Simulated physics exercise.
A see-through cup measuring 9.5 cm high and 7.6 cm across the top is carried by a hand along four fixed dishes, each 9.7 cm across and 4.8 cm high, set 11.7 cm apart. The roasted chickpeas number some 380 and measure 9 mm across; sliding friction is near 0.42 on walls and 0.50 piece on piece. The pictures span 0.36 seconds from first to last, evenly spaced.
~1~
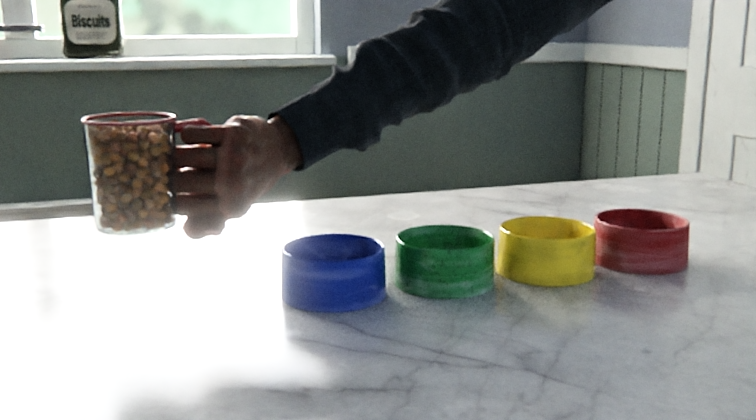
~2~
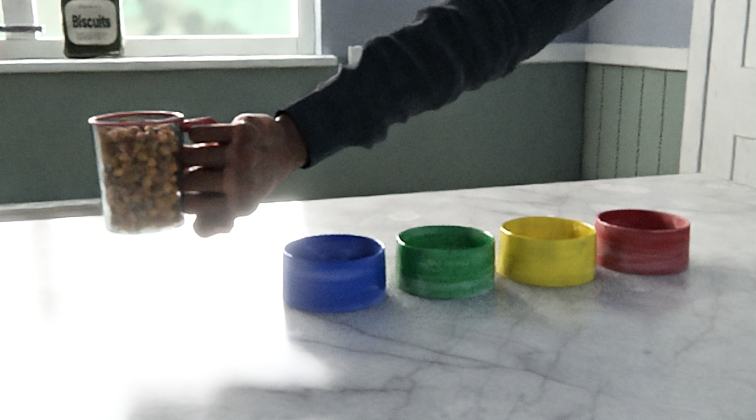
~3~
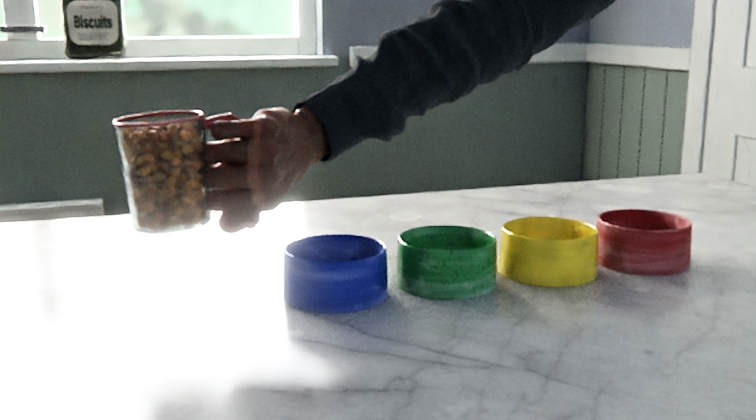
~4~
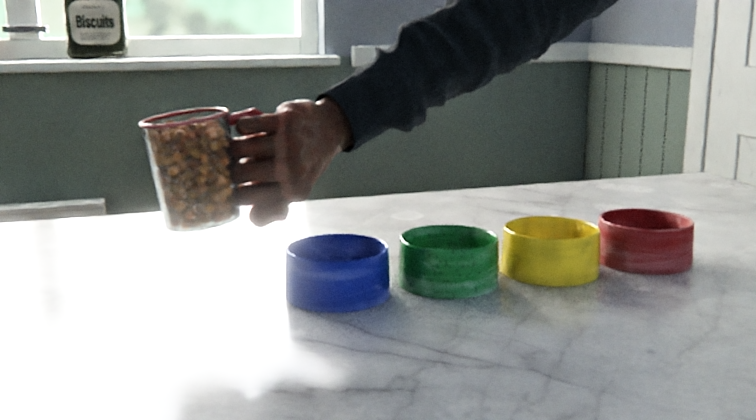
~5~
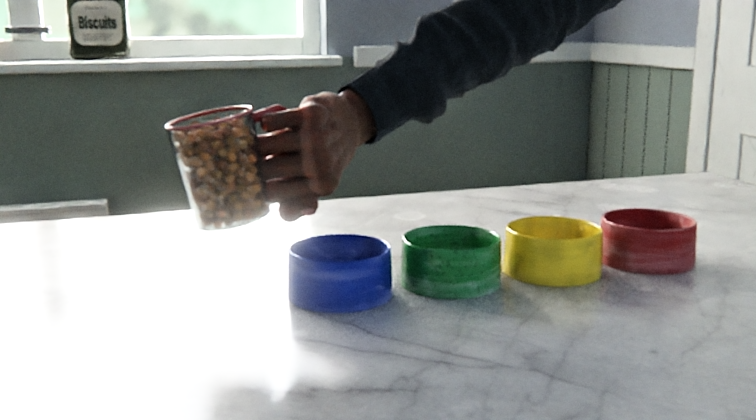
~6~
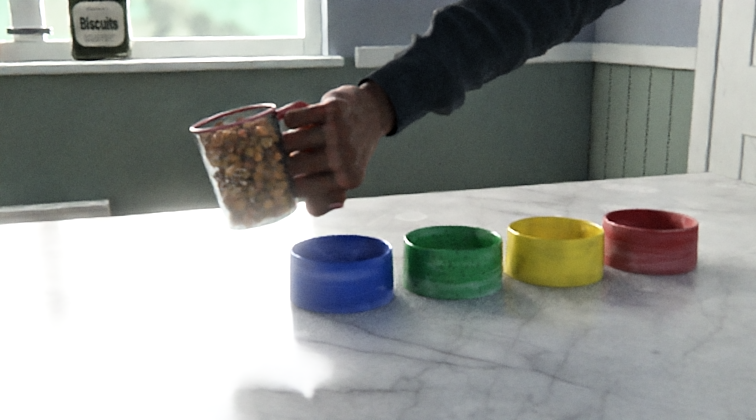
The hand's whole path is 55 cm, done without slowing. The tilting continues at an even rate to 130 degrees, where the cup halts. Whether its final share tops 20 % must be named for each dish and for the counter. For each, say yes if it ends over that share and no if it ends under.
Outcome: Red dish: Beyond a fifth; blue dish: Within a fifth; green dish: Within a fifth; yellow dish: Within a fifth; counter: Beyond a fifth.
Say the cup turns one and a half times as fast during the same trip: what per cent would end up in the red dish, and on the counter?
The red dish would get 50 and the counter 10.
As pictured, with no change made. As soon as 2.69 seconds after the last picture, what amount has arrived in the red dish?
About 55 percent up to now.
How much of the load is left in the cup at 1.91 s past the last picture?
Somewhere near 75 per cent of the load.
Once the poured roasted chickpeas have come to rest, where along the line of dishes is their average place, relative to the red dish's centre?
Roughly 3 cm away, on the smaller-x side.
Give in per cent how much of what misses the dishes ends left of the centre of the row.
It's close to 0 in a hundred.
Then, 1.14 s after the last picture, tilt 67 degrees; cup holds 100 %.
Then, 1.91 s after the last picture, tilt 103 degrees; cup holds 75 %, red 5 %.
Then, 2.69 s after the last picture, tilt 130 degrees; cup holds 0 %, red 55 %, yellow 5 %.
In the end, red 55 %, blue 0 %, green 0 %, yellow 5 %, counter 40 %.
